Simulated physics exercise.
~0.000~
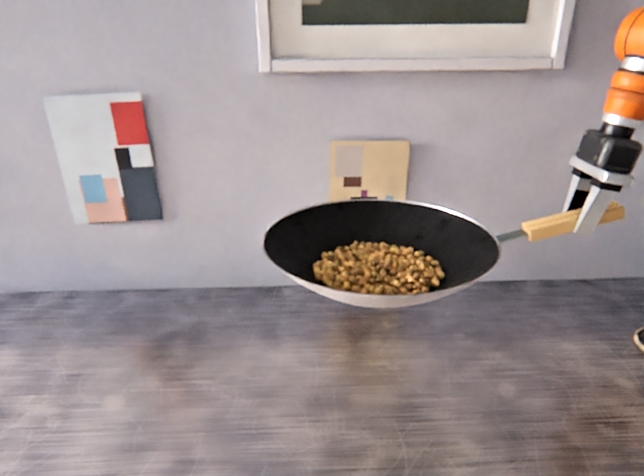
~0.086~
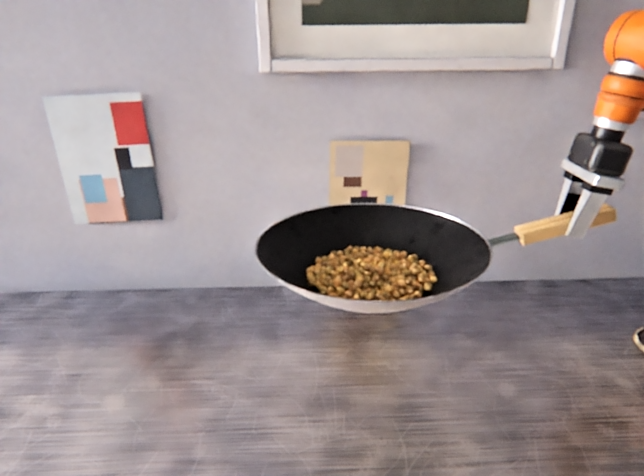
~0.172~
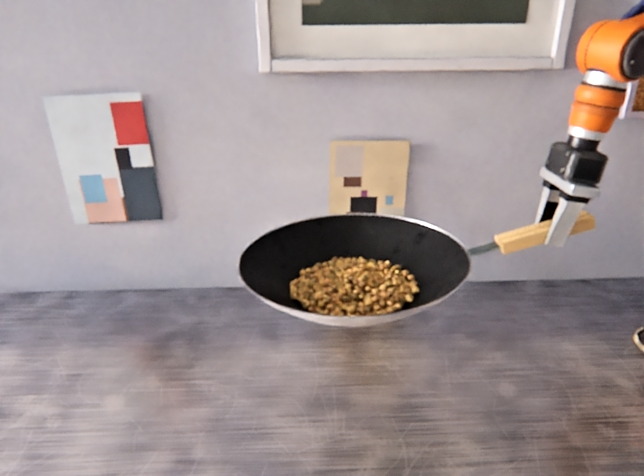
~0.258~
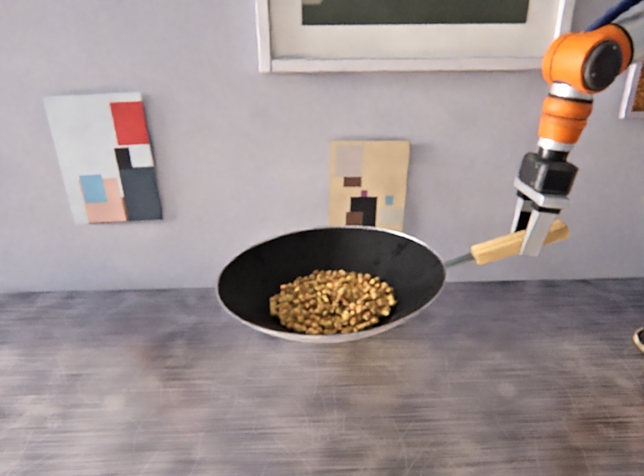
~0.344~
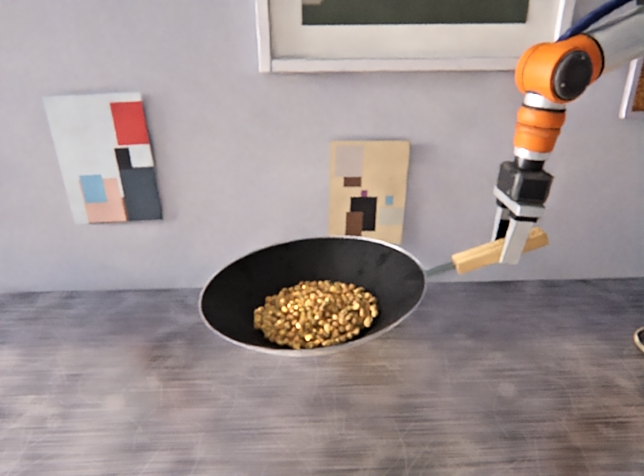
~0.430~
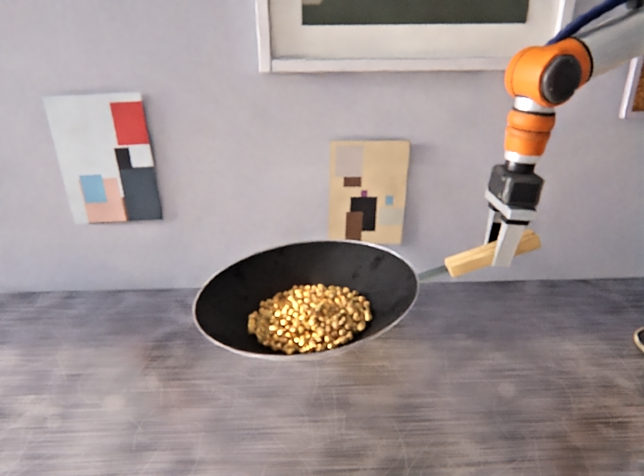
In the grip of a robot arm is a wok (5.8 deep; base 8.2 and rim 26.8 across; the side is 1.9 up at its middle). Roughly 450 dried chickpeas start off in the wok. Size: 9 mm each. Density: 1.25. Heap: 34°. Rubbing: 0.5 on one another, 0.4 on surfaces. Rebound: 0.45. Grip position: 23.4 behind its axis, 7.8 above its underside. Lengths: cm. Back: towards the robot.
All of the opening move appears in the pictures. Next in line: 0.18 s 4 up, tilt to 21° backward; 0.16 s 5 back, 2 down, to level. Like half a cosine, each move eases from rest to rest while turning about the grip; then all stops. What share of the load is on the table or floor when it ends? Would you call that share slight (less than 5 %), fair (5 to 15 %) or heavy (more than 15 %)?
I would call it slight, less than 5 %.
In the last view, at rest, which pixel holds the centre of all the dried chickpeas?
Centre at rest: About (328, 286).
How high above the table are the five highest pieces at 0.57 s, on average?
Somewhere around 33 centimetres high.
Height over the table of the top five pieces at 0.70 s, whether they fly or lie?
Roughly 42 cm.
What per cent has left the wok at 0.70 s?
42 per cent, more or less, by then.
After 0.57 s, tilted 17° backward, highest piece 33 above the table; 453 in the wok.
After 0.70 s, tilted 8° backward, highest piece 42 above the table; 262 in the wok, 191 in flight or on a rim.
After 0.97 s, level, highest piece 27 above the table; 453 in the wok.
After 2.02 s, level, highest piece 24 above the table; 452 in the wok, 1 on the table or floor.
At rest, 452 in the wok, 1 on the table or floor. That is 0 % on the table or floor.
